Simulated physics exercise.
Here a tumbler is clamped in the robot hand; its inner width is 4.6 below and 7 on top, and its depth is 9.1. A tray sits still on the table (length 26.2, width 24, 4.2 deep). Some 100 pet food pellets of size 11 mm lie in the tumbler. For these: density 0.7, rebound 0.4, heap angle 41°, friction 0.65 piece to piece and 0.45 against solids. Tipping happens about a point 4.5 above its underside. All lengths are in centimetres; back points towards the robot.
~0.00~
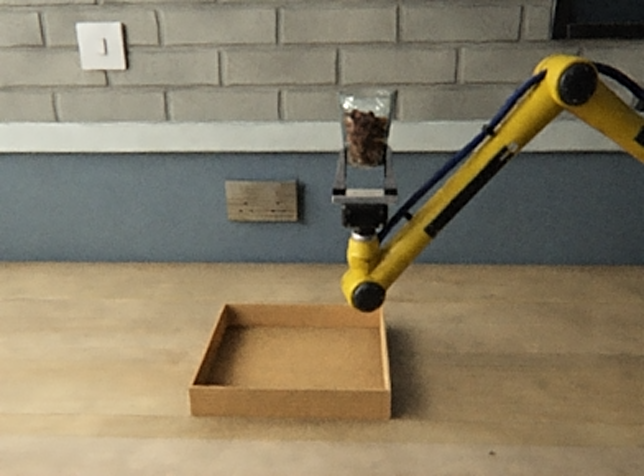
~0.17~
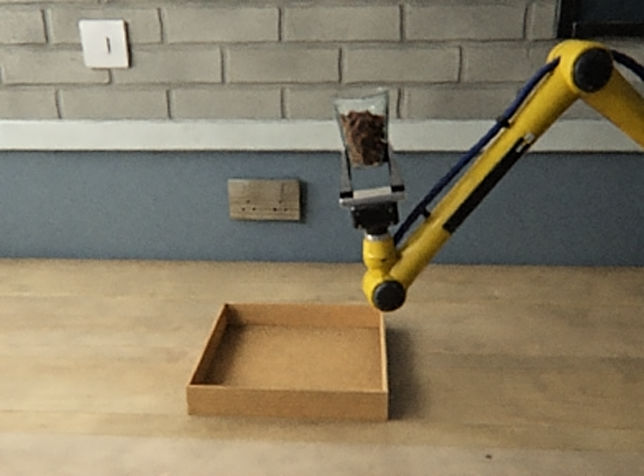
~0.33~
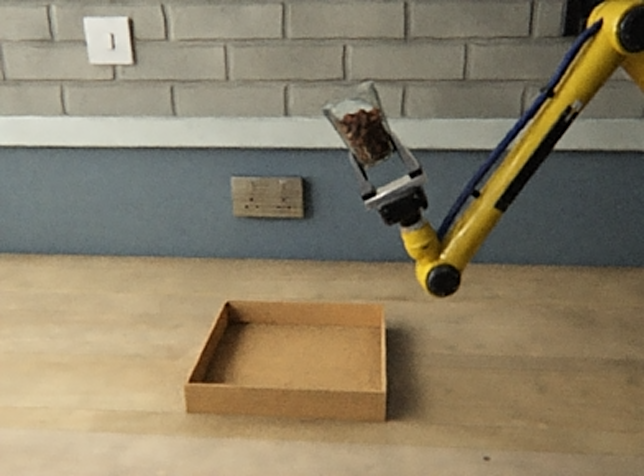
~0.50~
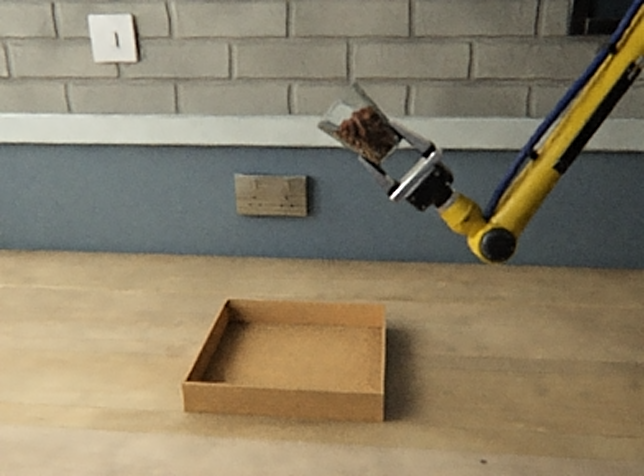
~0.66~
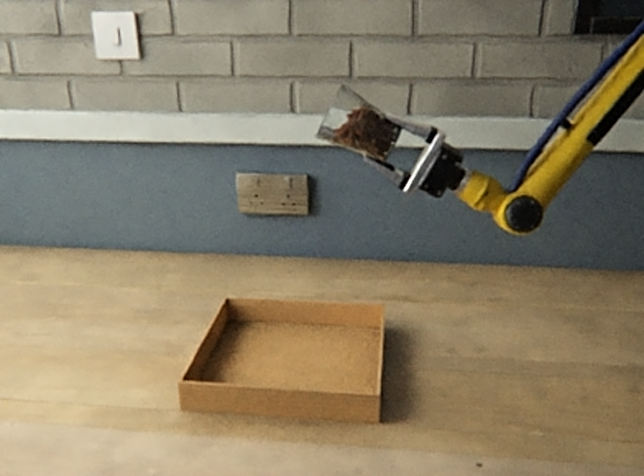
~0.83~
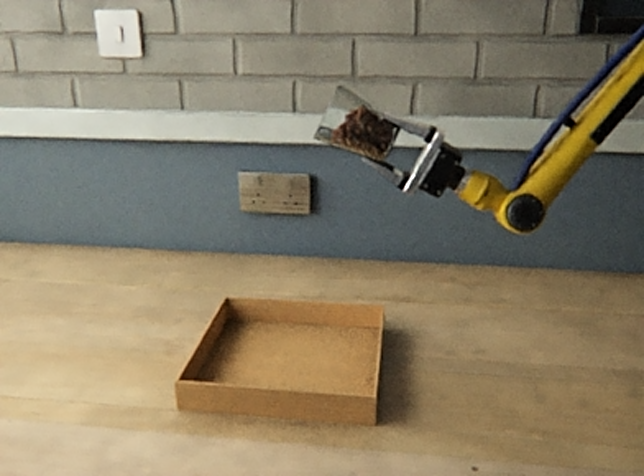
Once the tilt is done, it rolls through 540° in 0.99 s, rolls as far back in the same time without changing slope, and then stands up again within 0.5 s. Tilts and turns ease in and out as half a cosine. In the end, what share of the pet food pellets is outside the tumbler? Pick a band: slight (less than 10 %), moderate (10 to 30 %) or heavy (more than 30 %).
Slight.
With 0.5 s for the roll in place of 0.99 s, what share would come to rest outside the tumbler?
Then: Approx. 0 %.
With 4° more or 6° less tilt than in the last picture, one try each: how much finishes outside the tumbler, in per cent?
About 0 and 0 per cent.
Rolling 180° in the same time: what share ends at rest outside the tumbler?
That would come to close to 0 in a hundred.
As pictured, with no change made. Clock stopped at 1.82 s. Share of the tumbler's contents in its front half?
Some 55 percent of the contents is nearer the viewer than the centre line.
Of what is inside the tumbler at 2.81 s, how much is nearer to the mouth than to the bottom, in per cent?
35 percent or so.
After 1.82 s, tipped 64°, highest piece 39 above the table; 105 in the tumbler.
After 2.81 s, tipped 64°, highest piece 39 above the table; 105 in the tumbler.
After 3.51 s, upright, highest piece 41 above the table; 105 in the tumbler.
After 4.21 s, upright, highest piece 41 above the table; 105 in the tumbler.
In the end, 105 in the tumbler. That is 0 % outside the tumbler.
